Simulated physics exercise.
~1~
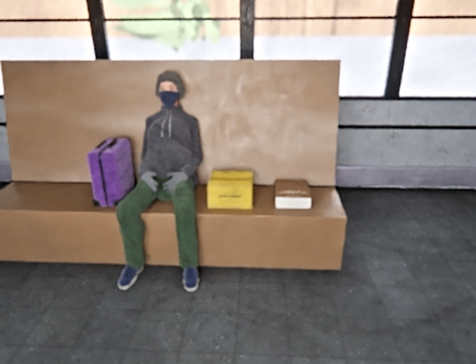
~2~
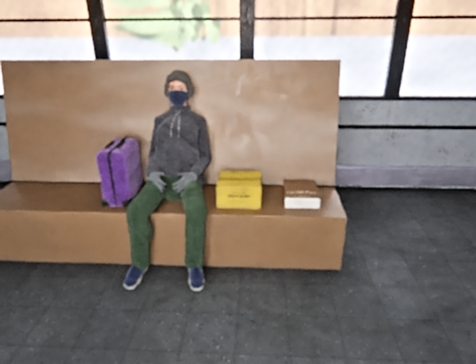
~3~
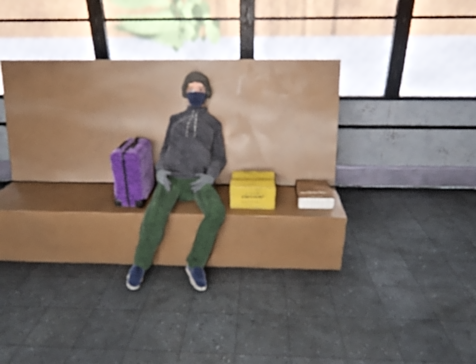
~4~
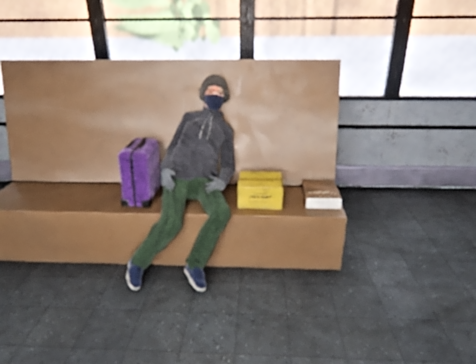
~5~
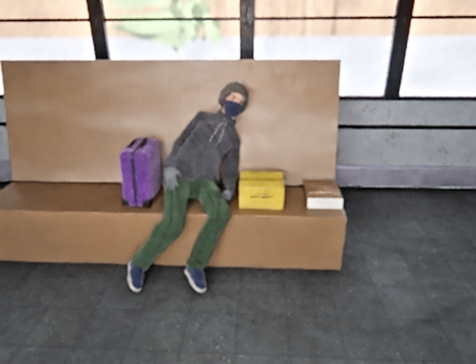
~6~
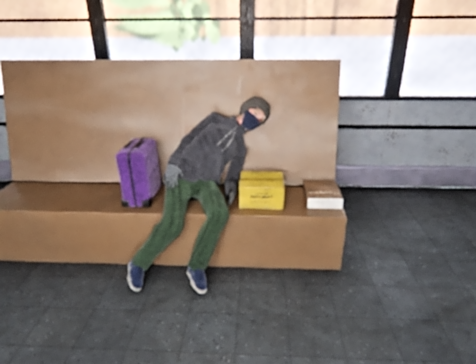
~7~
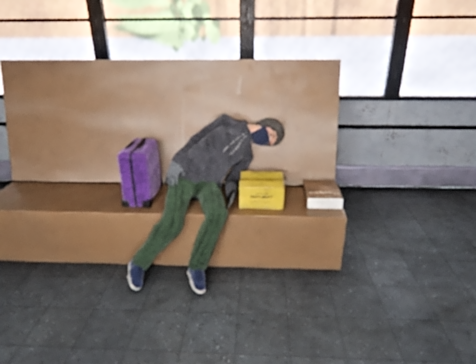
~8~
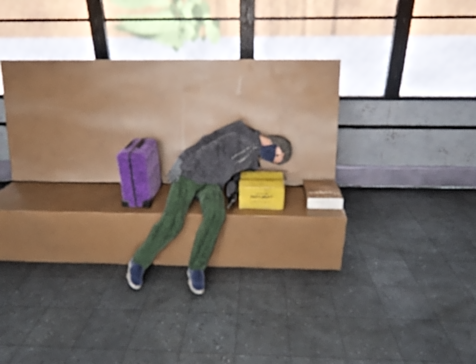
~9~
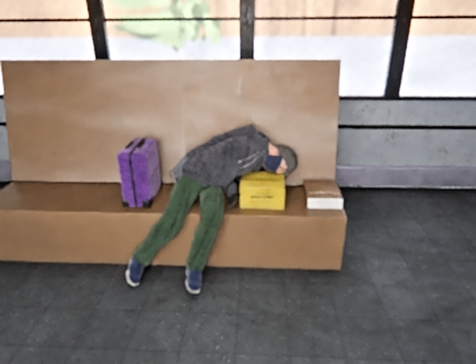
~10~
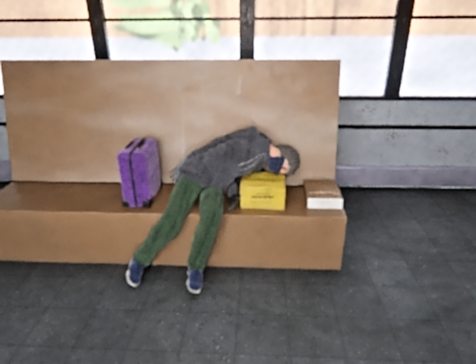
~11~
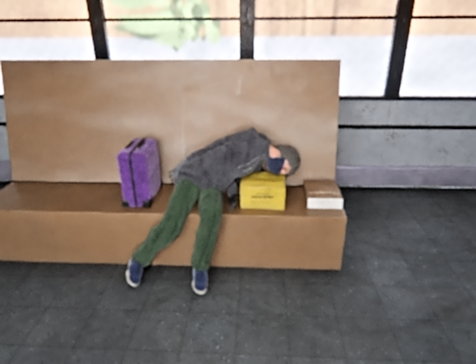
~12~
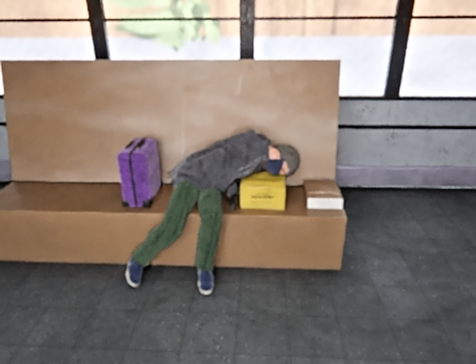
At the start, a masked figure in a grey top, dark cap and green trousers sits upright on a brown bench, with a purple case on the left and a yellow carton and a smaller brown-and-white item on the right. The figure and all three objects slide a short way right along the seat. The objects then settle, while the figure's upper body keeps tipping right, bending over sideways above the carton. The head sinks down by the carton's top. Finally, the figure lies slumped across the carton, hips still on the seat, feet shifting slightly, and every object remains on the bench.
